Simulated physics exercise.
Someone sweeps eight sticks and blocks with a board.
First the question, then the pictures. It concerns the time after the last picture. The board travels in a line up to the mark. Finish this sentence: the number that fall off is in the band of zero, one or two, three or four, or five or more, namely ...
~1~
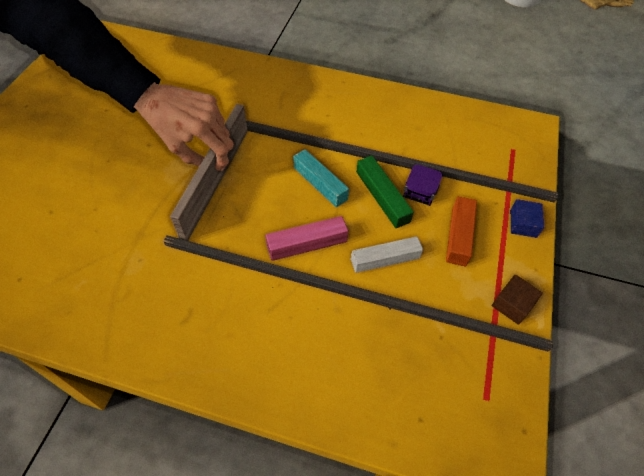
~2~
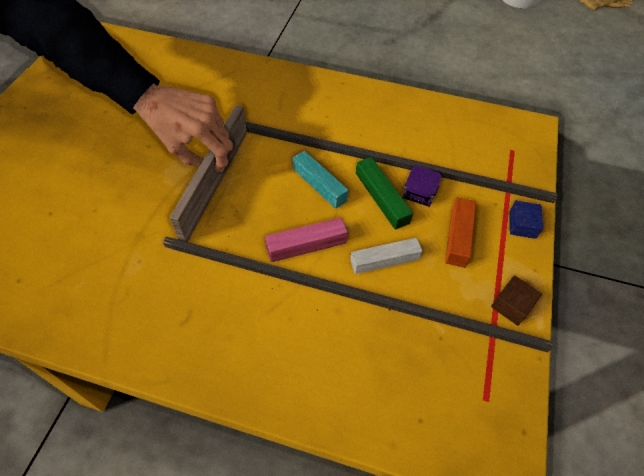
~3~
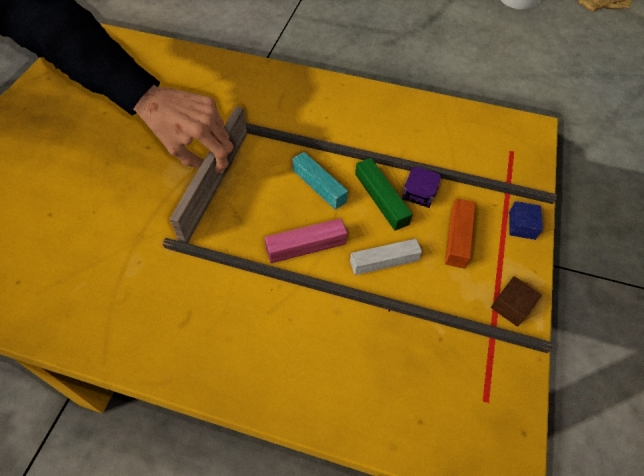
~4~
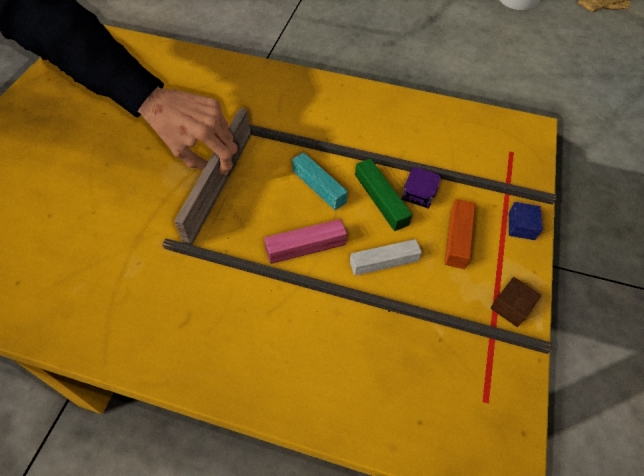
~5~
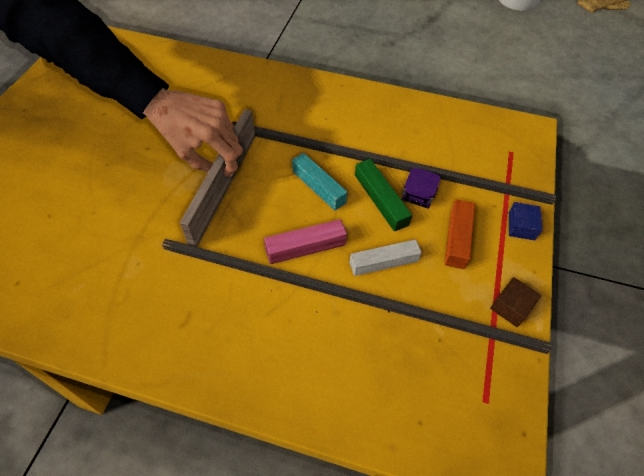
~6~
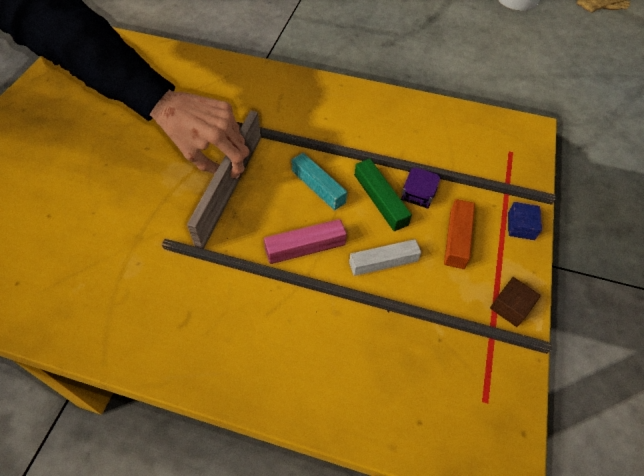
Namely three or four.
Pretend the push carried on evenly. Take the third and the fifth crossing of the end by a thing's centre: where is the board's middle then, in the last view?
It sits around (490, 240) and after that around (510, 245).
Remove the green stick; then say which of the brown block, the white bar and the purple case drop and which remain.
Final state: Brown block off, white bar in place, purple case in place.
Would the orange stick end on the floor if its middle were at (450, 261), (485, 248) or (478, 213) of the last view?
In turn: Topples off, topples off, topples off.
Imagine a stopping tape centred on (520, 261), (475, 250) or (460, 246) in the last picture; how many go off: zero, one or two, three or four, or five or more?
Try 1 - more than four; try 2 - either one or two; try 3 - no fall at all.
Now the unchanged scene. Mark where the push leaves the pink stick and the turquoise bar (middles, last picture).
Result: One about (534, 292), other about (512, 243).
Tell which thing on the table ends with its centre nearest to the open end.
It's the purple case that ends up nearest.
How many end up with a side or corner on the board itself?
Number in contact with it: 2.
A little later, none off yet; blue block at rest near (524, 221); brown block at rest near (515, 302); orange stick at rest near (460, 233).
Next, none off yet; blue block shifted about its own width near (546, 227); brown block shifted a little near (526, 308); orange stick shifted about its own width near (526, 247).
When it is over, the number that fall off is three or four; down, orange stick, brown block and blue block.
